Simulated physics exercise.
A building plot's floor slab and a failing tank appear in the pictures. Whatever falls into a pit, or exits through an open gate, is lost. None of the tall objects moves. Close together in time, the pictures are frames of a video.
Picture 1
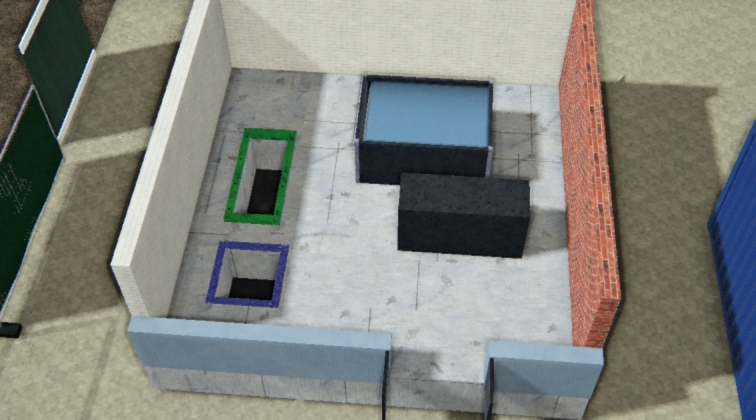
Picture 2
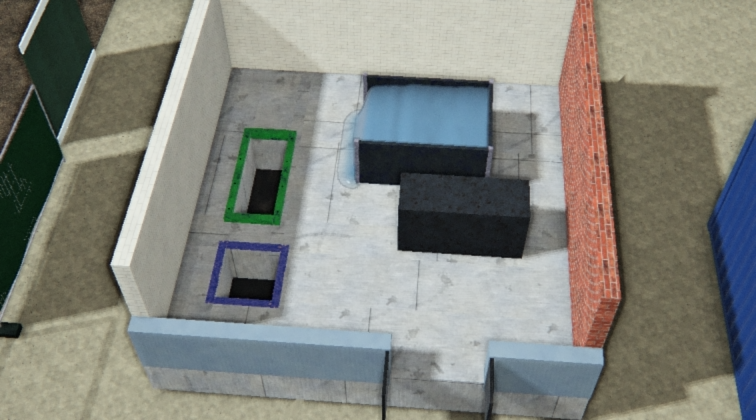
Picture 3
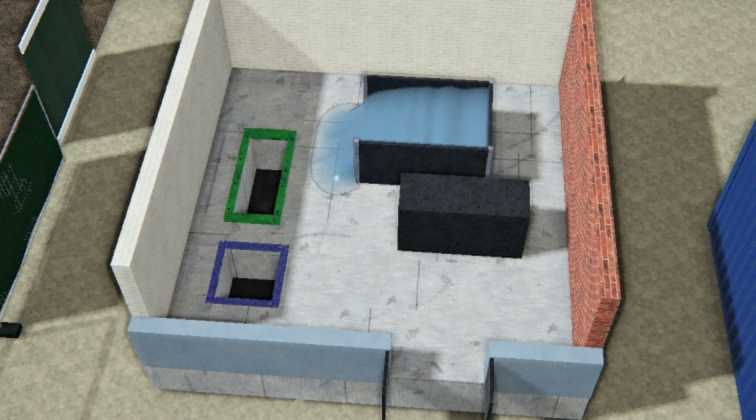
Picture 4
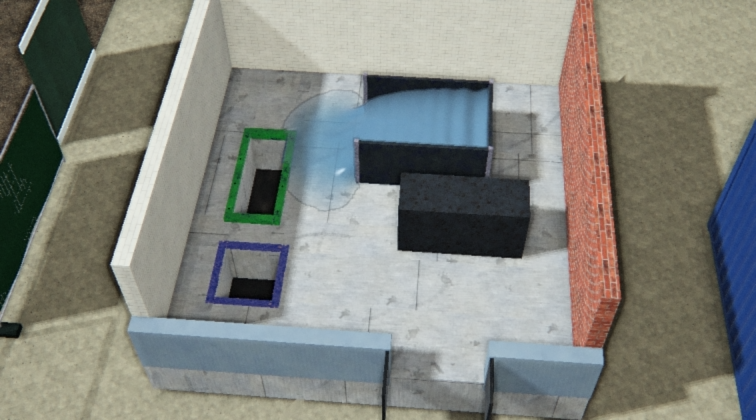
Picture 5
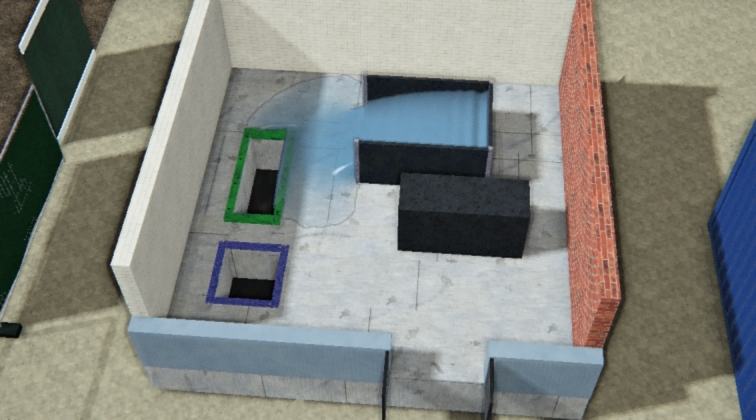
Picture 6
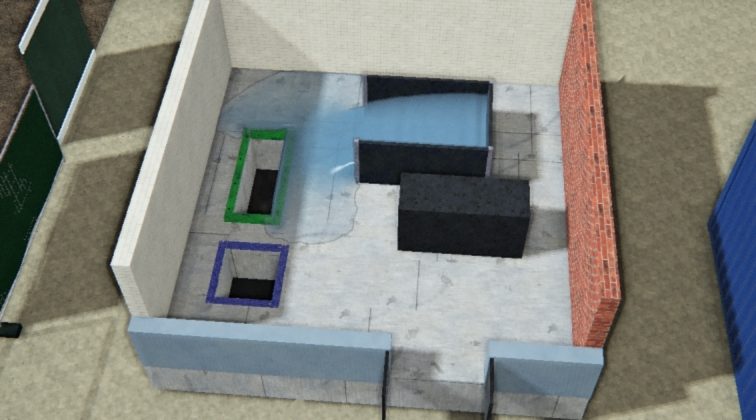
In the video, an open tank of still water on a walled floor slab gives way at its left side, and water pours out, spreading leftward across the slab and around the green-framed opening while the black block stays still.
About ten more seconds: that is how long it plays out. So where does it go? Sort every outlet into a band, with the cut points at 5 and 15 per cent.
Final shares: The gate under 5 %; the green pit over 15 %; the blue pit 5 to 15 %.
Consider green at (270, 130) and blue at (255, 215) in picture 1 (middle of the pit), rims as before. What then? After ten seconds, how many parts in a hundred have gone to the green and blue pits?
Estimated shares - green: 50 %; blue: 25 %.
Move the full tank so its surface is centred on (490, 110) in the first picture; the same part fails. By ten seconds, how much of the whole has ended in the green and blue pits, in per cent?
Ten seconds on: Green pit 30 percent, blue pit 20 percent.
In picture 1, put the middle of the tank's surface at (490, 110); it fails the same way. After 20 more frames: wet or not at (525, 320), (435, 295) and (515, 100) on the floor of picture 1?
Checking the three spots, I get high and dry, high and dry, high and dry.
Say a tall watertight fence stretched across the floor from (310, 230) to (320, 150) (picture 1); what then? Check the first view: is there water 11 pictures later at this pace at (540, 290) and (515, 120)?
In turn, the first is spared and the second spared.
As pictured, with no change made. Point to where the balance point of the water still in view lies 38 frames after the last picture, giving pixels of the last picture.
I'd say around (361, 172).
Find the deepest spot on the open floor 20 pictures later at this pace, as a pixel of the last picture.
Deepest spot: Near (161, 343).
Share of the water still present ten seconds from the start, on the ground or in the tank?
Roughly 50 per cent.
A moment on, water covers 25 % of the floor; the gate 0 %, the green pit 16 %, the blue pit 1 %.
Next, water covers 30 % of the floor; the gate 0 %, the green pit 27 %, the blue pit 3 %.
Then, water covers 50 % of the floor; the gate 0 %, the green pit 33 %, the blue pit 5 %.
Later, water covers 75 % of the floor; the gate 0 %, the green pit 35 %, the blue pit 9 %.
In the end, water covers 95 % of the floor; the gate 2 %, the green pit 35 %, the blue pit 13 %.
